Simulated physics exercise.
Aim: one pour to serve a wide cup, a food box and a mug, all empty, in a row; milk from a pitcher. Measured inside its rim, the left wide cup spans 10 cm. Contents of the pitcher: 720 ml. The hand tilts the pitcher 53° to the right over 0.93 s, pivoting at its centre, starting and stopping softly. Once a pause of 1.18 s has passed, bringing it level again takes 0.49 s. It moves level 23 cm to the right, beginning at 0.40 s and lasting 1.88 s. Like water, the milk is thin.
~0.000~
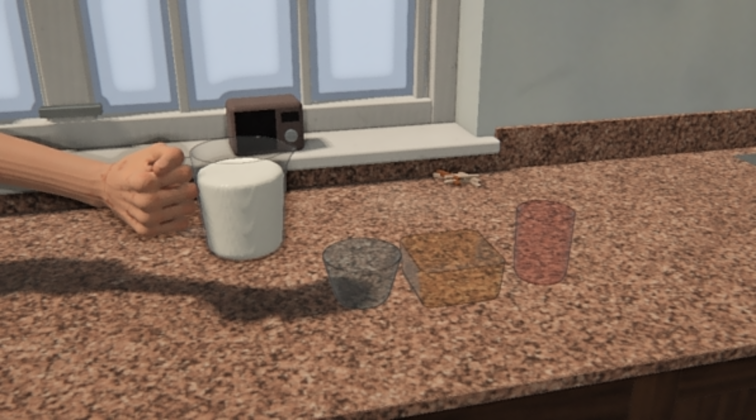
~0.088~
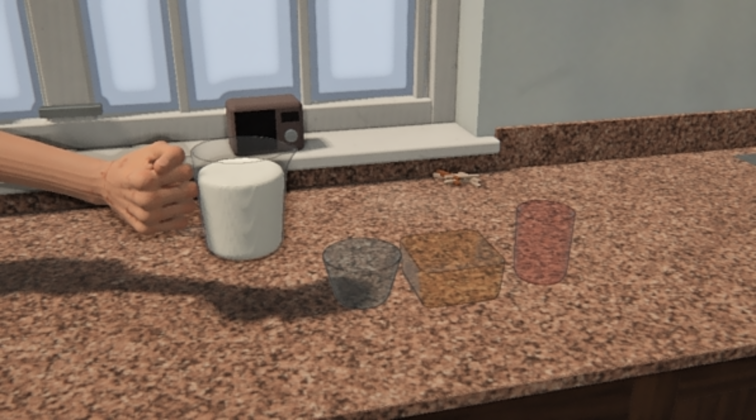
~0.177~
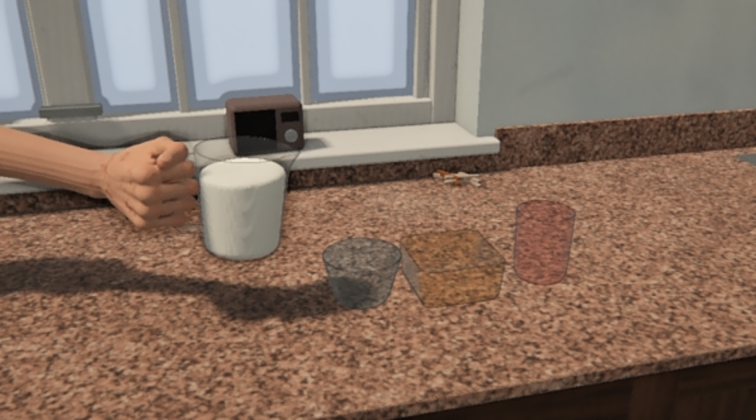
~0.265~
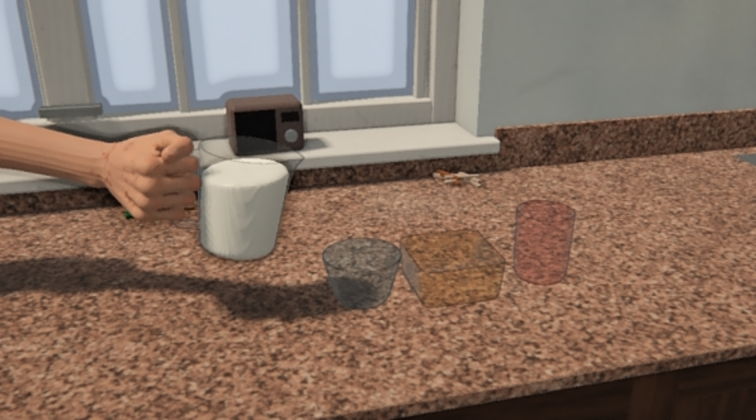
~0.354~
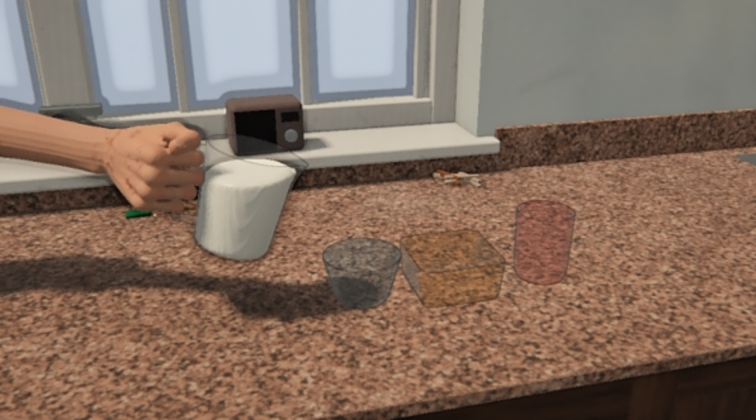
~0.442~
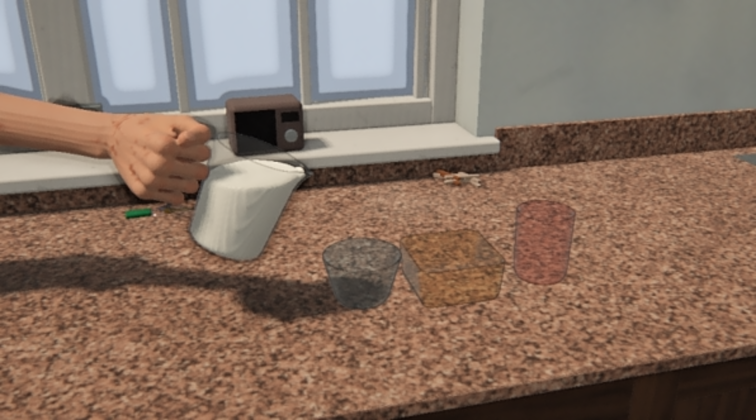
A bare forearm with a closed fist reaches in from the left beside a clear pitcher of white milk, seen from slightly above a speckled reddish-brown counter. To the right sit a clear grey cup, an orange see-through box and a red see-through mug, with a dark brown appliance by the window behind. The pitcher starts upright, then tilts gradually rightward with the turning hand, while the camera stays still.
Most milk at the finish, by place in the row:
Centre of the row.
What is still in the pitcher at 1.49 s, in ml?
470 ml.
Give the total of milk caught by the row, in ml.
Around 250 ml.
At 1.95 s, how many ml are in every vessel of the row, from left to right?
From the left: Around 100 ml, then around 140 ml, then around 0 ml.
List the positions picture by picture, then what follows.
It leans 0°; its right rim is at (296, 147); the milk meets the walls at (196, 174) and (282, 167); the left wide cup's rim runs from (324, 260) to (399, 251); the middle food box's rim runs from (410, 256) to (491, 246); the right mug's rim runs from (520, 215) to (571, 209), in the first frame.
It leans 1°; its right rim is at (297, 148); the milk meets the walls at (197, 173) and (283, 167), in the second frame.
It leans 5°; its right rim is at (300, 151); the milk meets the walls at (199, 173) and (285, 167), in the third frame.
It leans 10°; its right rim is at (304, 156); the milk meets the walls at (201, 173) and (288, 168), in the fourth frame.
It leans 17°; its right rim is at (309, 163); the milk meets the walls at (203, 178) and (295, 167), in the fifth frame.
It leans 24°; its right rim is at (313, 172); the milk meets the walls at (204, 183) and (303, 170), in the sixth frame.
After 1.04 s the tilt is 53° and from the left they hold 85 ml, 0 ml, 0 ml, the pitcher 560 ml, and 0 ml is on the counter.
After 1.49 s the tilt is 53° and from the left they hold 105 ml, 95 ml, 0 ml, the pitcher 470 ml, and 25 ml is on the counter.
After 1.95 s the tilt is 53° and from the left they hold 105 ml, 140 ml, 0 ml, the pitcher 420 ml, and 35 ml is on the counter.
After 2.45 s the tilt is 11° and from the left they hold 105 ml, 140 ml, 0 ml, the pitcher 395 ml, and 75 ml is on the counter.
In the end from the left they hold 105 ml, 140 ml, 0 ml, the pitcher 395 ml, and 75 ml is on the counter.
